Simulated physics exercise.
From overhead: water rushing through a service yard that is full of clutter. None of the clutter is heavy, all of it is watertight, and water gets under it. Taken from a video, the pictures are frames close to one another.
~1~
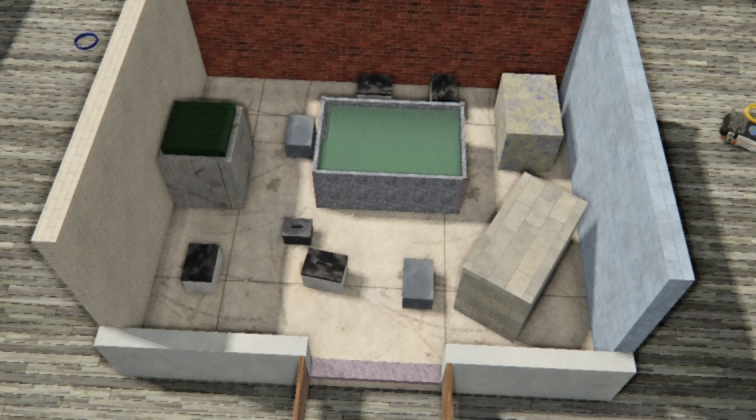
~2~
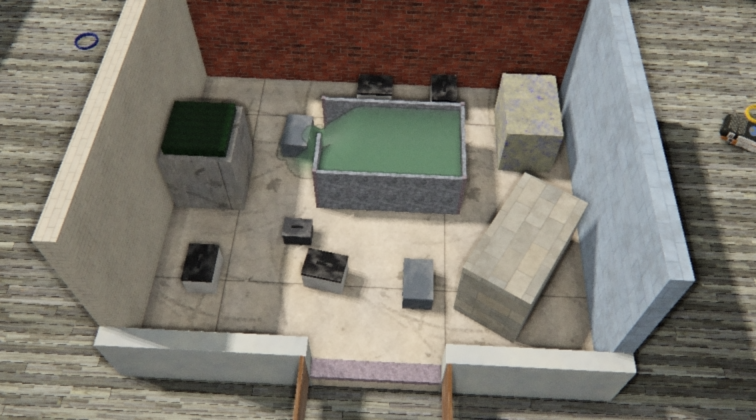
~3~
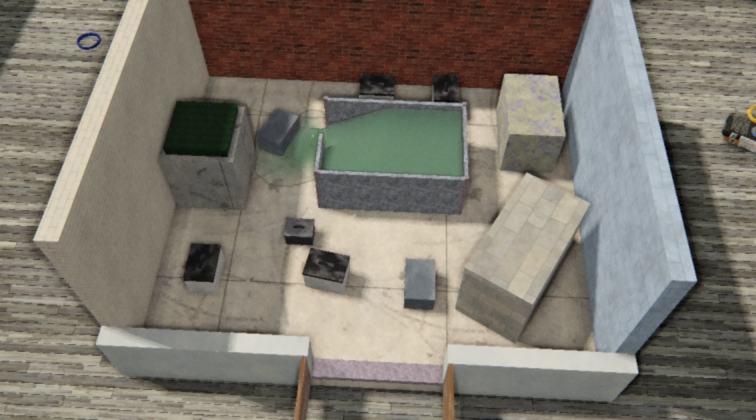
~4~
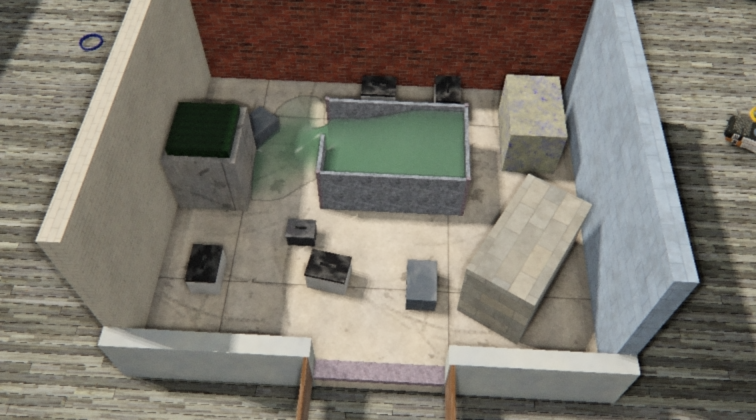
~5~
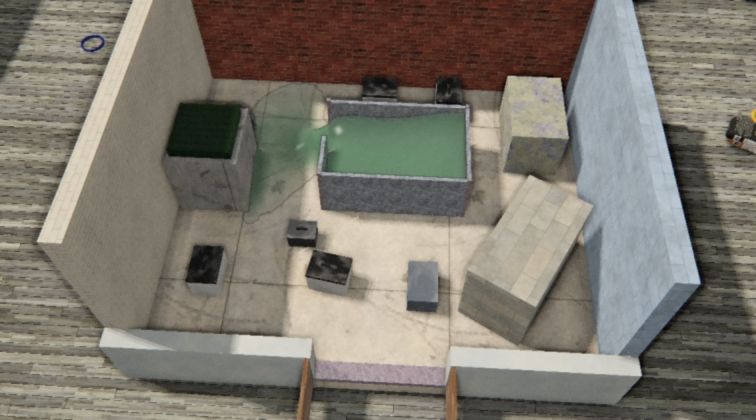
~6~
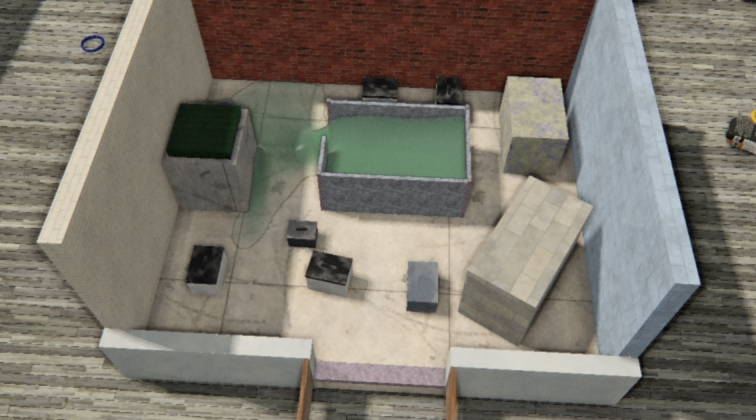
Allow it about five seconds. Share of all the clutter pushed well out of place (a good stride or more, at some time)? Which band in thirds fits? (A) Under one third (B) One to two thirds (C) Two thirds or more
Option B: One to two thirds.
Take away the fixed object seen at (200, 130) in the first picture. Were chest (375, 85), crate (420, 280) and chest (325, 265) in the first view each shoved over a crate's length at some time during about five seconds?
Went the distance; fell short; fell short.
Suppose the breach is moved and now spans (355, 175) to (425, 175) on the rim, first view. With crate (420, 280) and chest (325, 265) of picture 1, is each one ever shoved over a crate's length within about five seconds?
Went the distance, then went the distance.
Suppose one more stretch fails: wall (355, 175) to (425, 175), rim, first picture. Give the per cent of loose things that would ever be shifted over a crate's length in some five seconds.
I make it 30 per cent.
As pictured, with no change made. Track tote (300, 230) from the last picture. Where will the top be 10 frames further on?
Roughly at pixel (347, 251).
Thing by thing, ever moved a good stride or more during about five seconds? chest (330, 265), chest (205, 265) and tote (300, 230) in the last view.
Object by object as listed: Kept nearby, then kept nearby, then got well clear.
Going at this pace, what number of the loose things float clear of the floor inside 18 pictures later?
The count is 1.
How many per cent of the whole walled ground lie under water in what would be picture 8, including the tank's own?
Estimate: Near 25 %.
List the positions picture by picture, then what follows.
A crate at (300, 130) rests on the ground; a tote at (297, 227), on the bottom; 0 of 7 have shifted, in the first picture.
A crate at (297, 130) rests on the ground, close to its start; a tote at (297, 227) rests on the ground; 0 of 7 have shifted, in the second picture.
A crate at (278, 125) rests on the ground, a stride from its start; a tote at (299, 227) rests on the ground; 1 of 7 have shifted, in the third picture.
A crate at (255, 123) rests on the ground, a stride from its start; a tote at (301, 228), on the bottom; 1 of 7 have shifted, in the fourth picture.
A crate at (231, 118) rests on the ground, a stride from its start; a tote at (302, 229) rests on the ground; 1 of 7 have shifted, in the fifth picture.
A crate at (218, 114) rests on the ground, a stride from its start; a tote at (302, 230), on the bottom; 1 of 7 have shifted, in the sixth picture.
A moment on, 1 of 7 are well off their spots; 1 afloat.
Next, 2 of 7 are well off their spots; 1 afloat.
Later, 3 of 7 are well off their spots; 1 afloat.
In the end, 4 of 7 are well off their spots, and 4 have been at some point; 4 afloat.
